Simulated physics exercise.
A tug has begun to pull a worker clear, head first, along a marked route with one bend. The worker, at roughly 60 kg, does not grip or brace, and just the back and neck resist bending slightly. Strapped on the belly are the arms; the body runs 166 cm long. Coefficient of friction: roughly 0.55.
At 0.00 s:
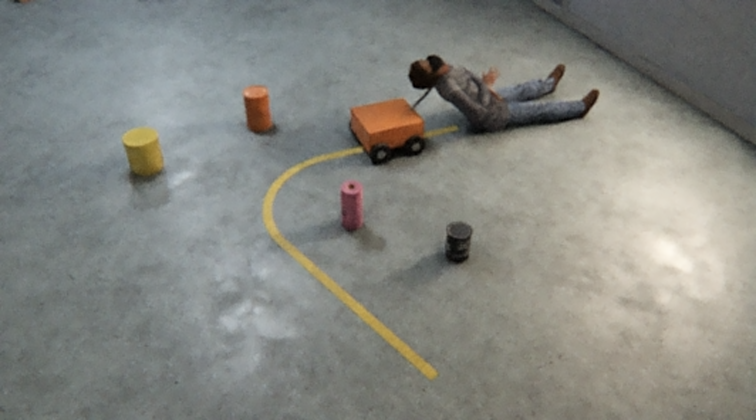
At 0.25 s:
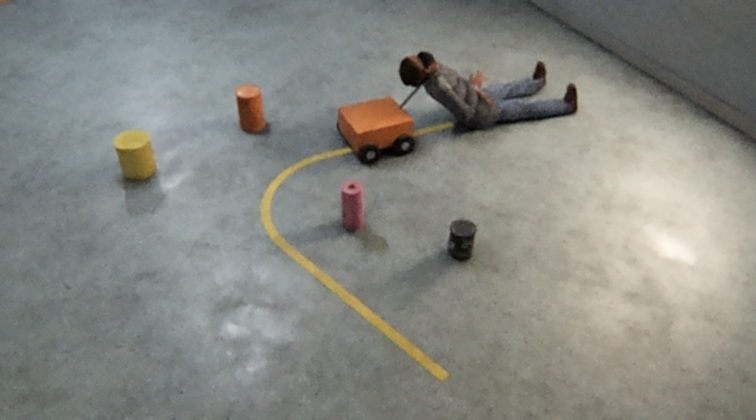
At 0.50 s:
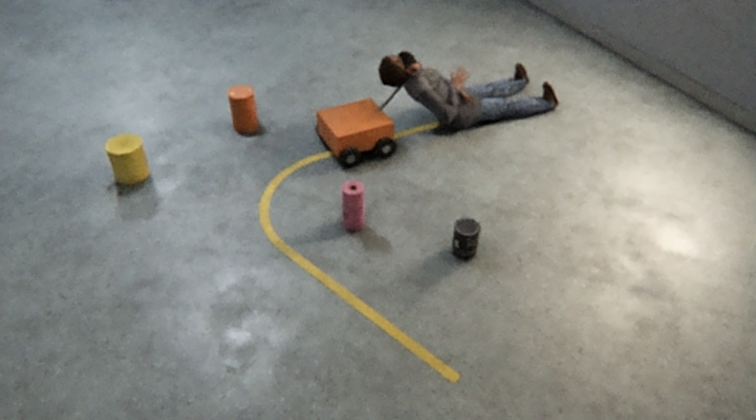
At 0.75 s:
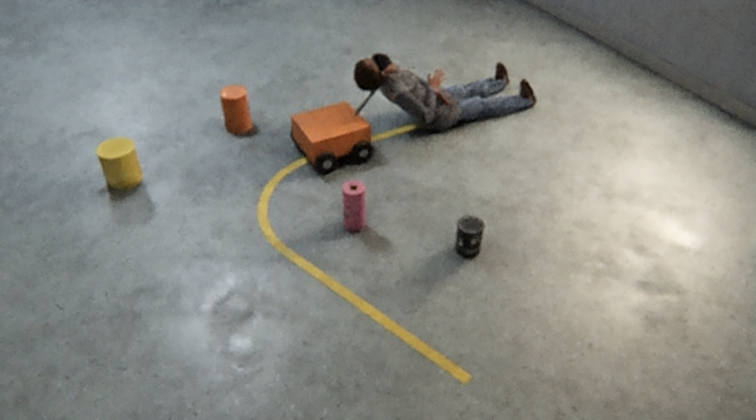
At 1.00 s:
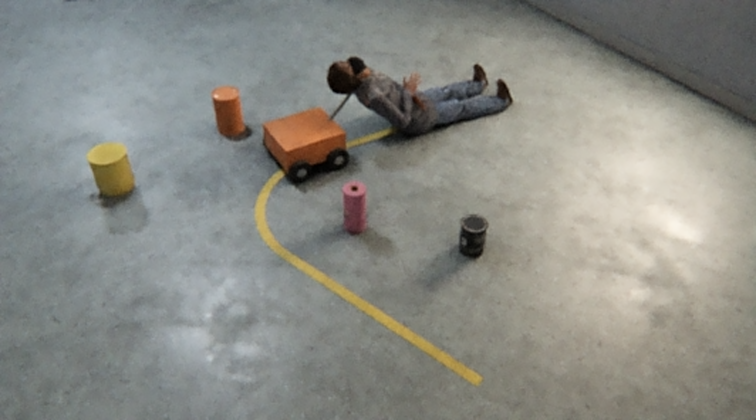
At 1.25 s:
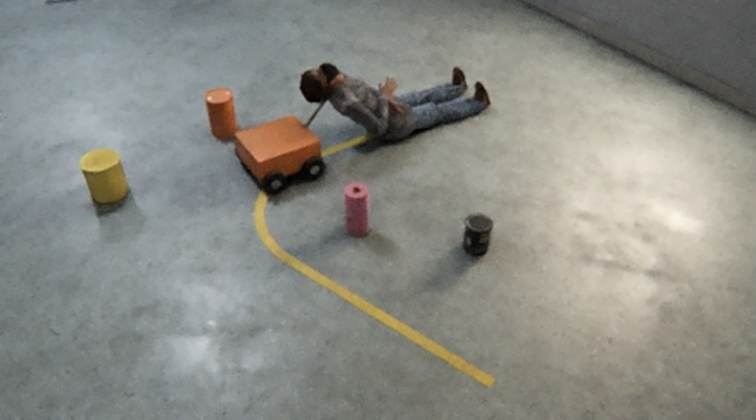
On a grey concrete floor, a small orange four-wheeled cart drags a person lying face up, head first, leftward along a curved yellow line, past a pink post and a black can, nearing an orange cylinder and a yellow bucket.
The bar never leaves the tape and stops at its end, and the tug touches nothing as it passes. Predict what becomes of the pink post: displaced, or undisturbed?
It is left off its spot.
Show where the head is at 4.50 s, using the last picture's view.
Estimate: About (438, 274).
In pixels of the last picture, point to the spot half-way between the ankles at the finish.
The midpoint lands near (341, 247).
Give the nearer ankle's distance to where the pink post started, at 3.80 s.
Distance: Approx. 60 cm.
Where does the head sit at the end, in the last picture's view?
It ends up at about (526, 322).
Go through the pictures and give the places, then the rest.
The first frame shows pink post (352, 206), yellow bucket (144, 152), end of the tape (428, 370).
The second frame shows pink post (352, 206), yellow bucket (136, 155); 6 cm hauled.
The third frame shows pink post (353, 207), yellow bucket (128, 159); 20 cm hauled.
The fourth frame shows pink post (354, 207), yellow bucket (120, 164); 36 cm hauled.
The fifth frame shows pink post (355, 208), yellow bucket (112, 169); 53 cm hauled.
The sixth frame shows pink post (357, 210), yellow bucket (105, 176), end of the tape (483, 378); 70 cm hauled.
After 2.30 s the pink post is where it stood, near (357, 210) in the last picture's view; the nearer ankle is 108 cm from that spot.
After 3.00 s the pink post is where it stood, near (357, 210) in the last picture's view; the yellow bucket where it stood; the nearer ankle is 84 cm from that spot.
After 3.80 s the pink post is where it stood, near (357, 210) in the last picture's view; the nearer ankle is 61 cm from that spot.
After 4.50 s the pink post is 11 cm from where it stood, near (372, 216) in the last picture's view; the nearer ankle is 29 cm from that spot.
After 5.4 s, pink post gets knocked; yellow bucket stays put; orange bin stays put; black can stays put.
